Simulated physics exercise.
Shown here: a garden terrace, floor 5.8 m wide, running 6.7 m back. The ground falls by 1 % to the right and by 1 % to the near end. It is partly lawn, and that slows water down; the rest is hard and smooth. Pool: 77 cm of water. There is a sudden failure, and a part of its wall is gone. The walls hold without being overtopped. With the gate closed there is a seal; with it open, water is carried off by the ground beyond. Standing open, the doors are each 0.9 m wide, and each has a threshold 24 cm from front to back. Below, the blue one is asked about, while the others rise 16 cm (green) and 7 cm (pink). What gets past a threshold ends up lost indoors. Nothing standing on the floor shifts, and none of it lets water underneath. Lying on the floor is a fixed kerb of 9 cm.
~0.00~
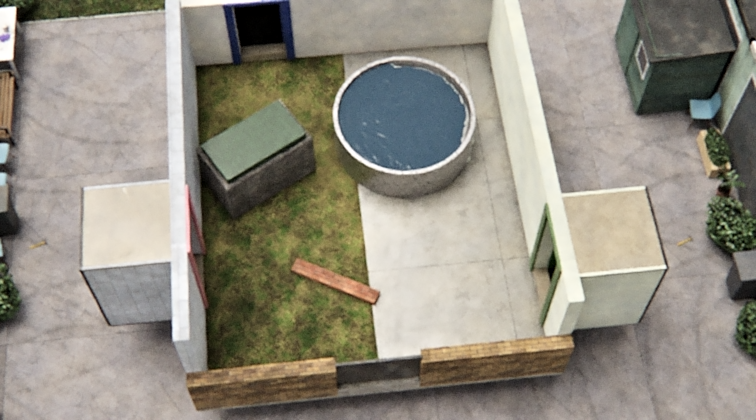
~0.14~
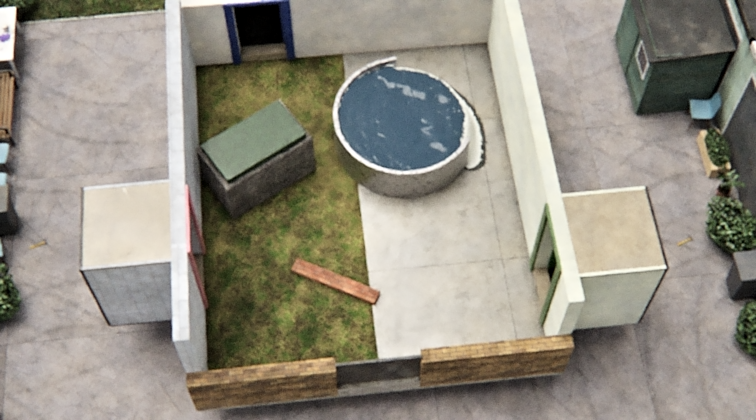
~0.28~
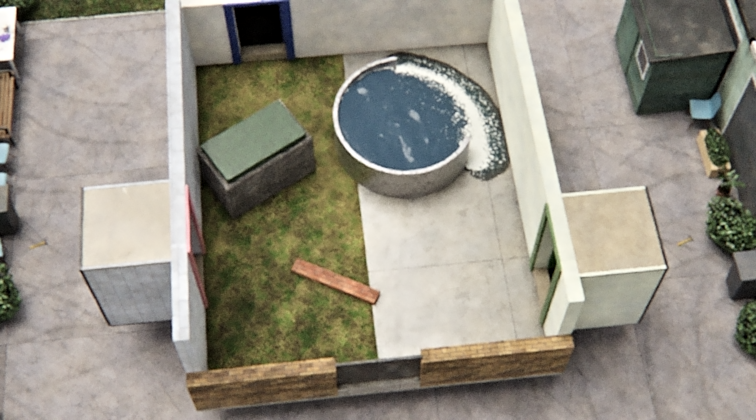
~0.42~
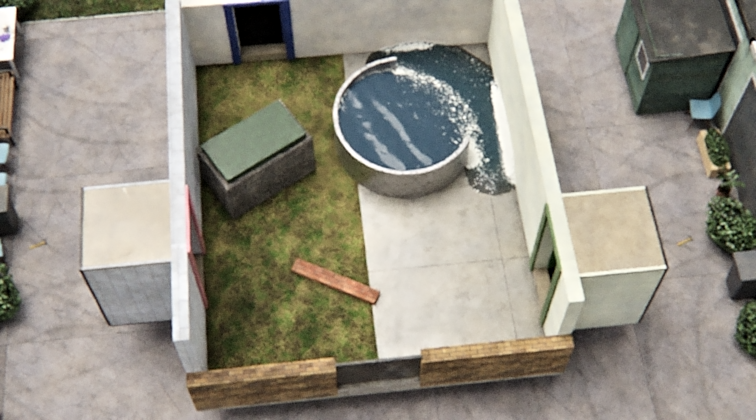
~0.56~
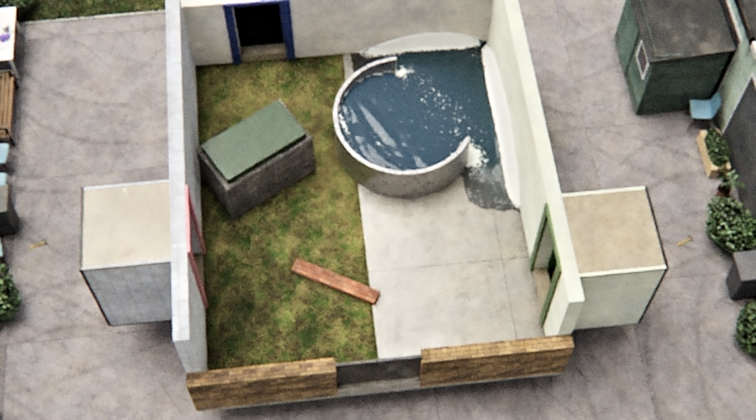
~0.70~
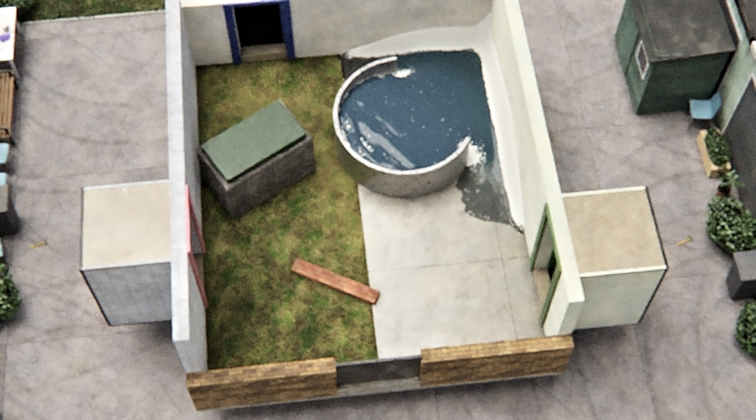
A round pool of dark blue water stands in a walled garden terrace, part lawn and part pale paving, seen from high above by a camera that stays still. To its left sit a grey block with a green top and a reddish plank on the grass, with a blue-framed doorway behind. The pool's right side opens, and foaming water pours out, spreads across the paving and washes against the back and right walls.
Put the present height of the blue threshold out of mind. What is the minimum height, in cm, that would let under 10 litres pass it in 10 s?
The minimum is near 13 cm.
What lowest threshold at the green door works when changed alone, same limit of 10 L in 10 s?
The green door needs around 12.0 cm.
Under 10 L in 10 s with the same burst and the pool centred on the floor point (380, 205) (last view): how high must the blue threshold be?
I'd put it at close to 17 cm.
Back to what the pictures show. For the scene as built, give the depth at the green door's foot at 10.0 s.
About 9.0 centimetres.
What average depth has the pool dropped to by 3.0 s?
Average depth: Approx. 28 cm.
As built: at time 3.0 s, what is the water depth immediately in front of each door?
Depths in cm: Green 7, blue 12, pink 0.
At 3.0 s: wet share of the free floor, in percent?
I'd say near 60 percent is wet.
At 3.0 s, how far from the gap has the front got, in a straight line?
I make it some 5.8 m.
After 1.4 s water covers 30 % of the floor, deepest (72 cm) near (488, 50); it has not reached the blue door.
After 3.0 s water covers 60 % of the floor, deepest (29 cm) near (506, 142); 12 cm at the blue door, 0 litres in over its 19 cm threshold.
After 10.0 s water covers 100 % of the floor, deepest (16 cm) near (210, 168); 11 cm at the blue door, 0 litres in over its 19 cm threshold.
At the blue door as built, the water arrived by 2.1 s and peaked near 19 cm at 6.4 s.
With a threshold of 12 cm, 15 litres would have come in within the 10 s; with 14 cm, 6 litres. So under 10 litres takes about 13 cm.
